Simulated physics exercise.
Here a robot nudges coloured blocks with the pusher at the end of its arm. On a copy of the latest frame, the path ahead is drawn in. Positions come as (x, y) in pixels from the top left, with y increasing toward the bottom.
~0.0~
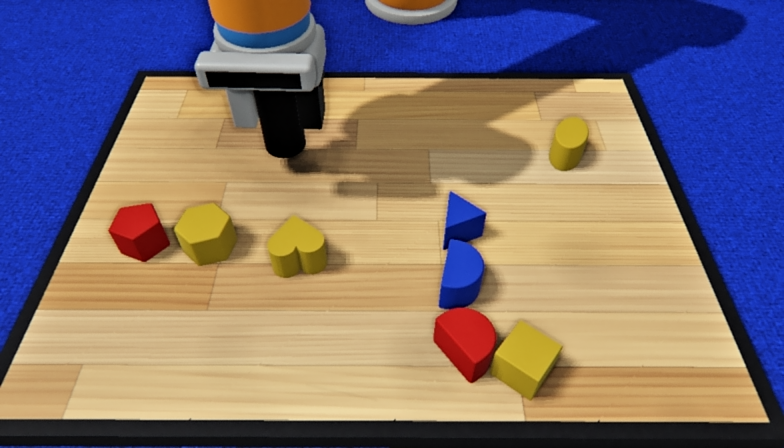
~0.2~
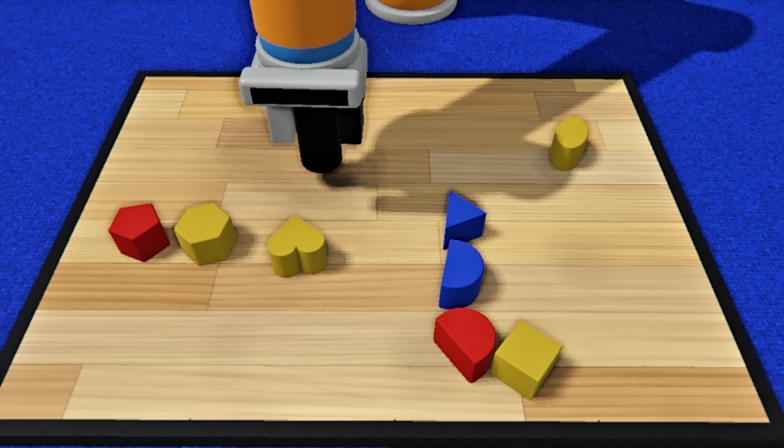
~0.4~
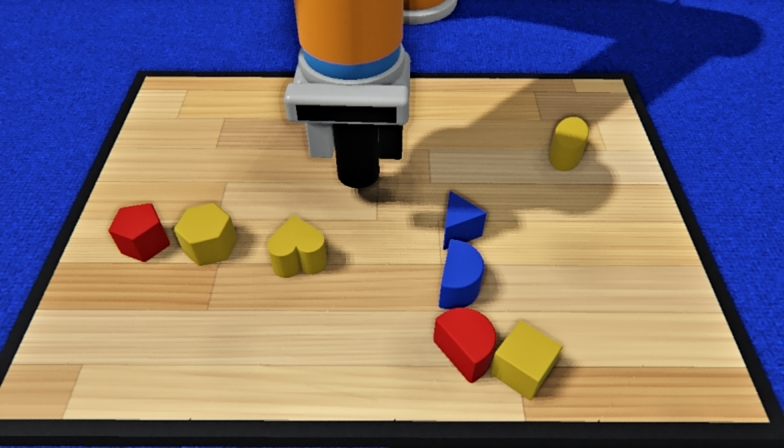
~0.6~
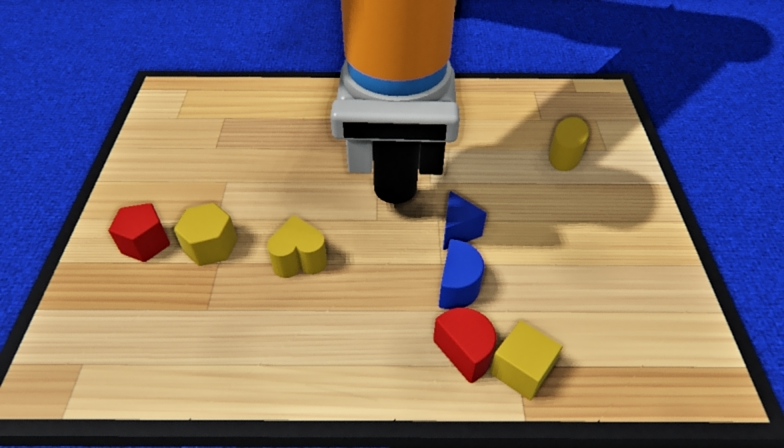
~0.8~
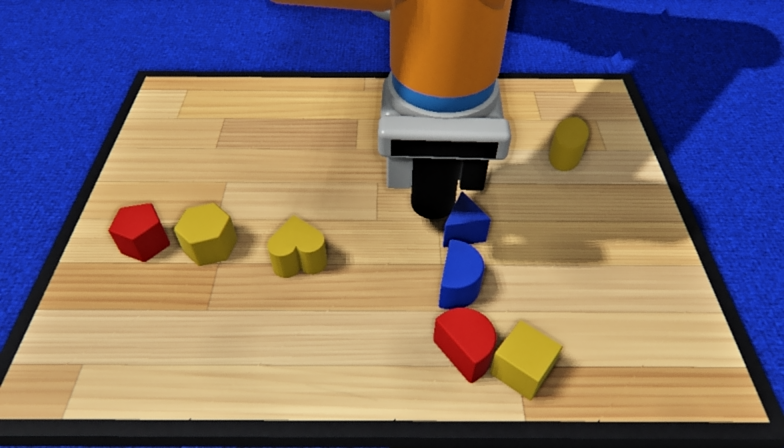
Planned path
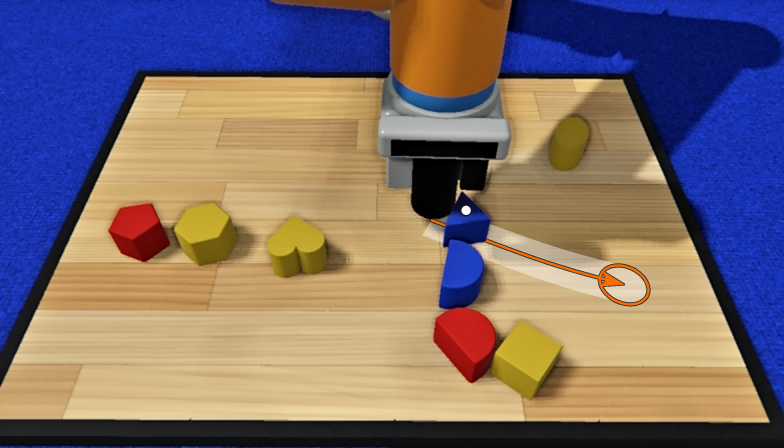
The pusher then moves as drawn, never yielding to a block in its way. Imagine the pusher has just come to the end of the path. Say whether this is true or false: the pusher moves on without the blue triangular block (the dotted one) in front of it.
False
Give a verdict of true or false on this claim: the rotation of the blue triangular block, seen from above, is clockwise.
Verdict: True.
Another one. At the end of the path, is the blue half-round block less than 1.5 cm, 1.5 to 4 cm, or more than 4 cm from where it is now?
Moves under 1.5 cm.
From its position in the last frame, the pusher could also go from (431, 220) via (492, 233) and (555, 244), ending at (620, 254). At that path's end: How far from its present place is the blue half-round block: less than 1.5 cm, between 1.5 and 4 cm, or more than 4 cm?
Band: Under 1.5 cm.
Drawn move, from (431, 220) over (491, 242) and (555, 265) to (624, 284); the dot is on the blue triangular block.
The first path, step by step. One third of the way, pusher (495, 226); blue triangular block (531, 234).
Two thirds of the way, pusher (563, 249); blue triangular block (602, 259), turned 15° clockwise.
At the end, pusher (633, 268); blue half-round block still; blue triangular block (674, 283), turned 25° clockwise.
